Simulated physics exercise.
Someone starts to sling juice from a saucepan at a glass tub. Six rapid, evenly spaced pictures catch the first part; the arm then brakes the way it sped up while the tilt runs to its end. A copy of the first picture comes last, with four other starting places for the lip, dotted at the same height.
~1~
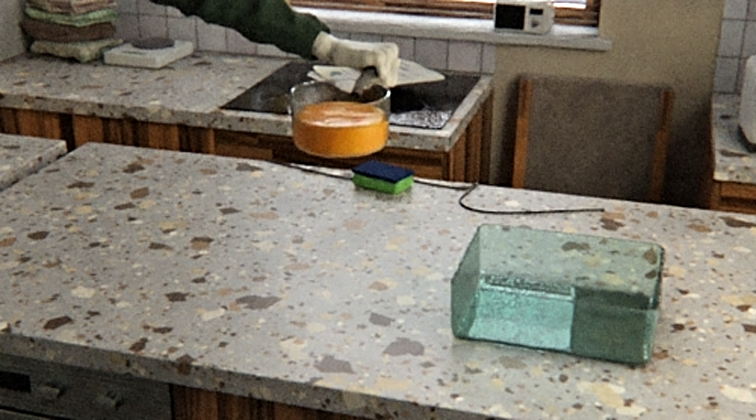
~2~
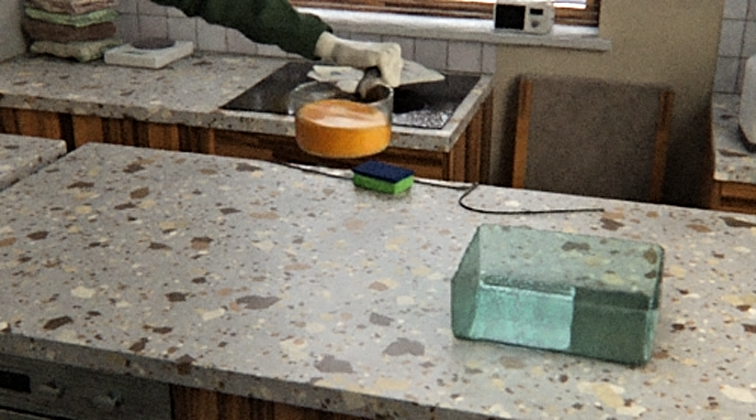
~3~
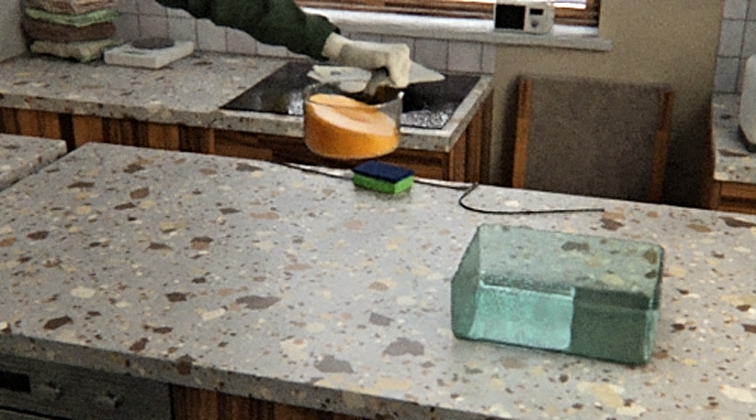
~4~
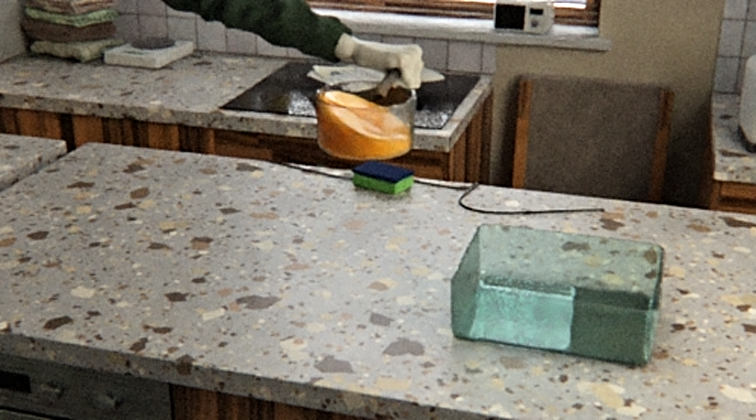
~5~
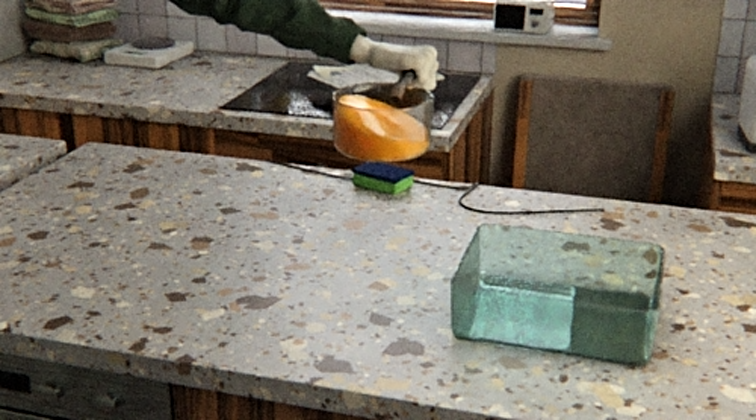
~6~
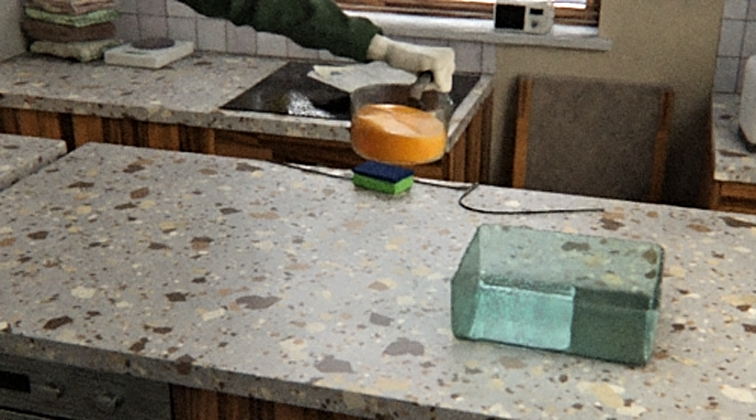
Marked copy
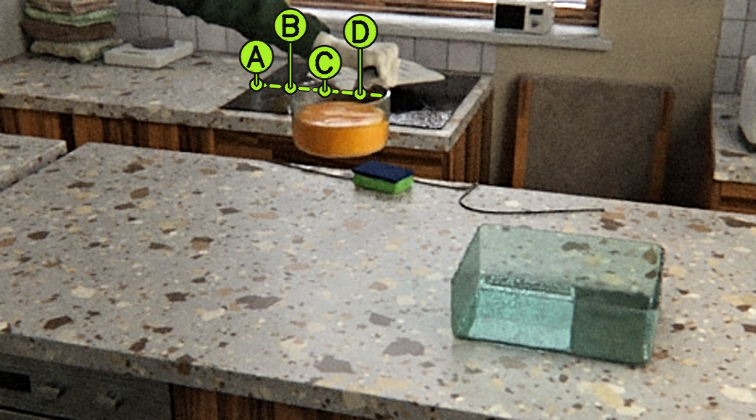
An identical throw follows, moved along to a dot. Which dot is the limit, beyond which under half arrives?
The answer is dot D.
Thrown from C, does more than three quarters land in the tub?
No, it does not.
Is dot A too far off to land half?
Yes.
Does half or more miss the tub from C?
Yes, it does.
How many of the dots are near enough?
One.
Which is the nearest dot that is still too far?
C.
On the marked copy, A at (256, 84); B at (290, 87); C at (324, 90); D at (360, 93).
If A is chosen, about 0 % lands in the tub, 100 % falls short.
If B is chosen, about 6 % lands in the tub, 93 % falls short.
If C is chosen, about 27 % lands in the tub, 69 % falls short and 4 % goes beside or beyond.
If D is chosen, about 84 % lands in the tub, 11 % falls short and 5 % goes beside or beyond.
